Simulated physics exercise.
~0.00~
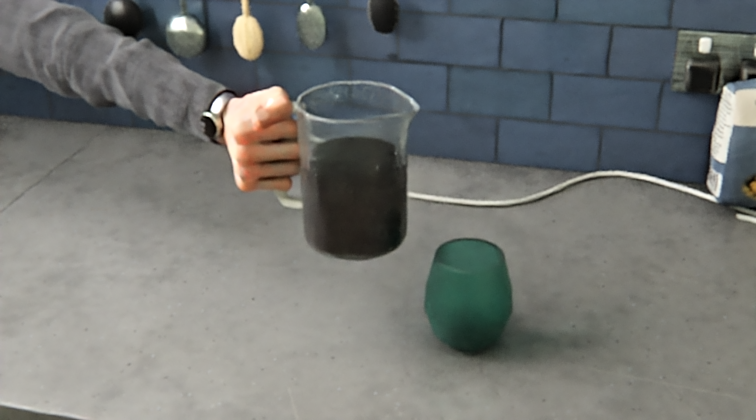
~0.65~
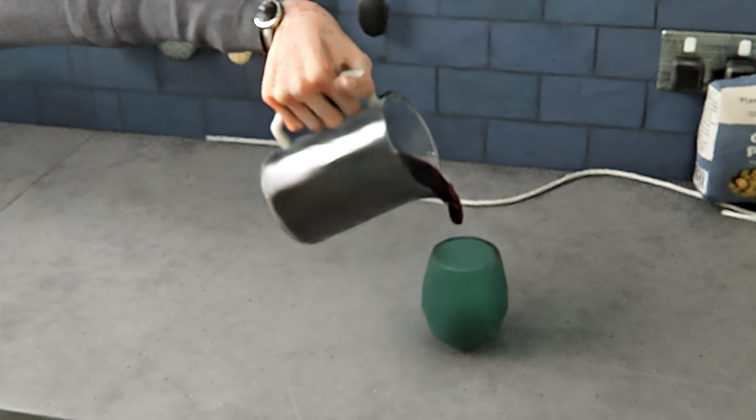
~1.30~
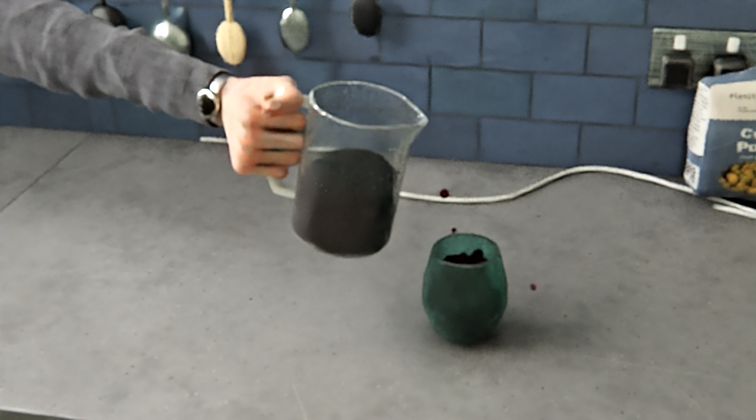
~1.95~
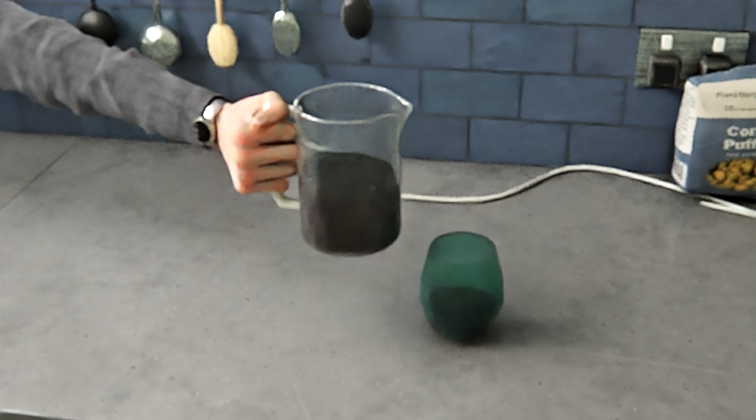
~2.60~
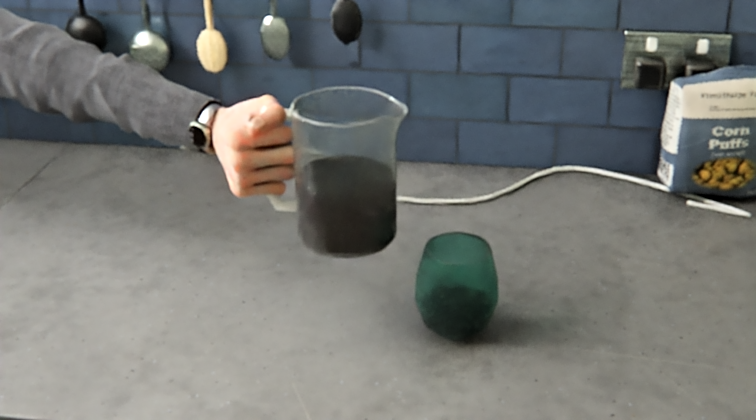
A hand tips a glass jug, pours dark liquid into a green glass, then levels it.
